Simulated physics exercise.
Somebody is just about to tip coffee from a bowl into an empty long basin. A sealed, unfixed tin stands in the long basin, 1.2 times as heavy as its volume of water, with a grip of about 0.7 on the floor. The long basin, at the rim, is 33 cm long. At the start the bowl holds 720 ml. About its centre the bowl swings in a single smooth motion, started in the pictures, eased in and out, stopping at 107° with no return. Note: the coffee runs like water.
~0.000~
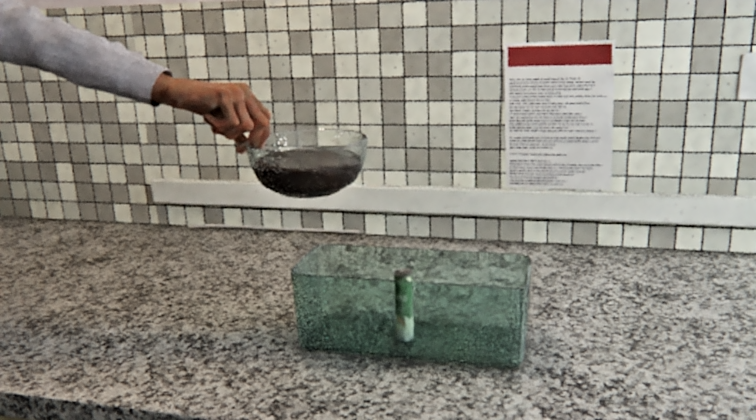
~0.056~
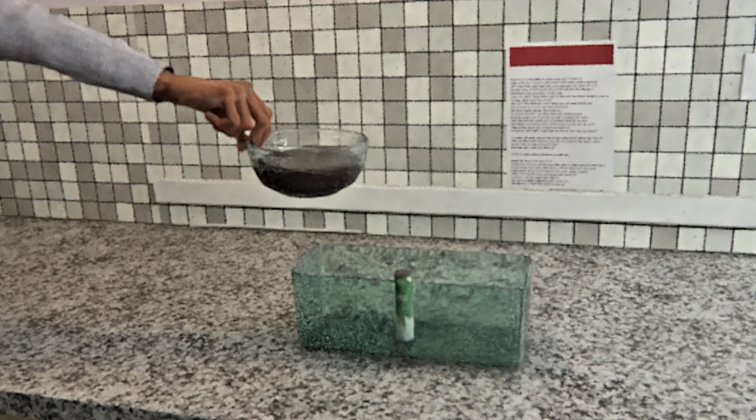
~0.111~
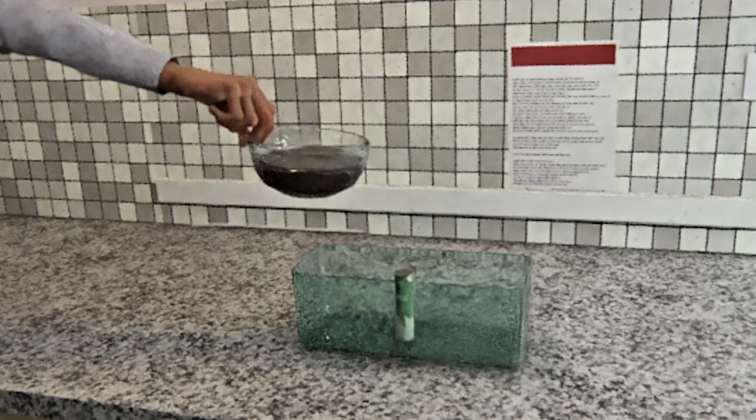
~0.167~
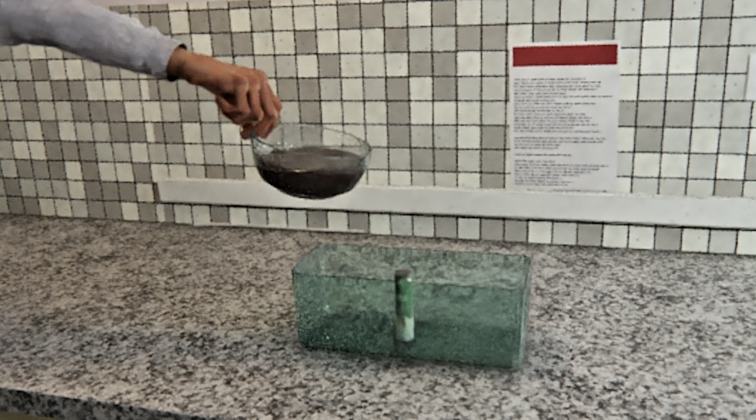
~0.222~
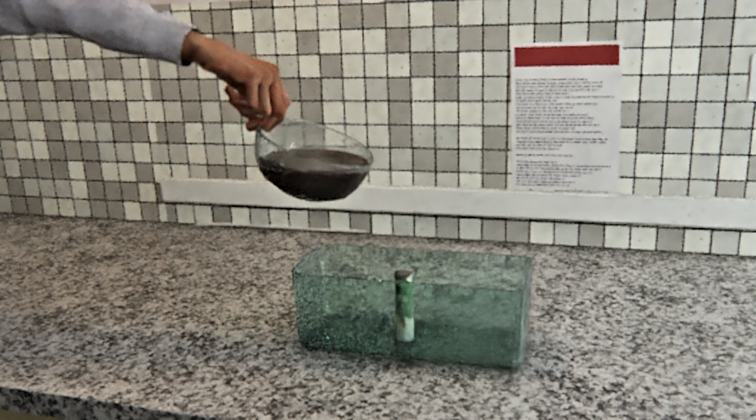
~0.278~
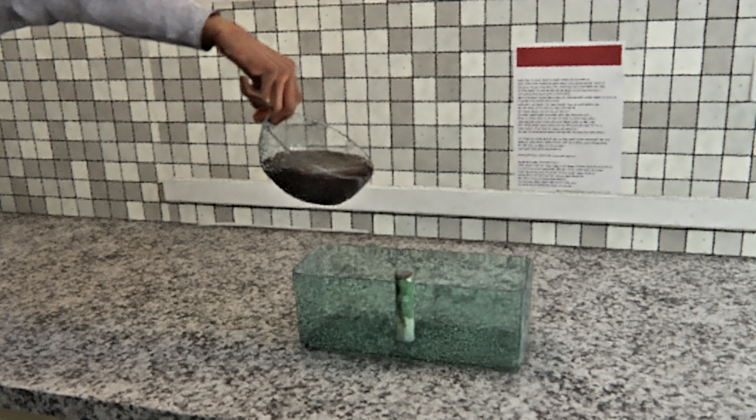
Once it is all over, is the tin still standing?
No.
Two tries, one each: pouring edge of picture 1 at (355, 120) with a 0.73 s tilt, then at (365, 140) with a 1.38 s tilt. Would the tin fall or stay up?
Trial 1 - tin tips; trial 2 - tin stays standing.
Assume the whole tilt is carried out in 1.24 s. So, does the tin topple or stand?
So the tin will hold steady.
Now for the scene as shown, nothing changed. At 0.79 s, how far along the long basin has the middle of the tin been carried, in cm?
Around 1 cm.
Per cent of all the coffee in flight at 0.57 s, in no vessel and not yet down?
38 per cent.
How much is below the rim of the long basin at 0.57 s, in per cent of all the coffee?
44 %, more or less.
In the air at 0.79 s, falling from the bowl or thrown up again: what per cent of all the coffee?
Something like 4 per cent is in the air then.
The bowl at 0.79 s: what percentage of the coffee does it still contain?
Some 1 per cent.
Then, 0.57 s in, the tilt is 92° and 17 per cent is still to pour; the tin stands where it began.
Then, 0.79 s in, the tilt is 107° and 1 per cent is still to pour; the tin leans 8°.
Then, 1.01 s in, the tilt is 107° and 0 per cent is still to pour; the tin leans 30°.
Then, 1.26 s in, the tilt is 107° and 0 per cent is still to pour; the tin lies on its side.
Finally, the tin lies on its side.
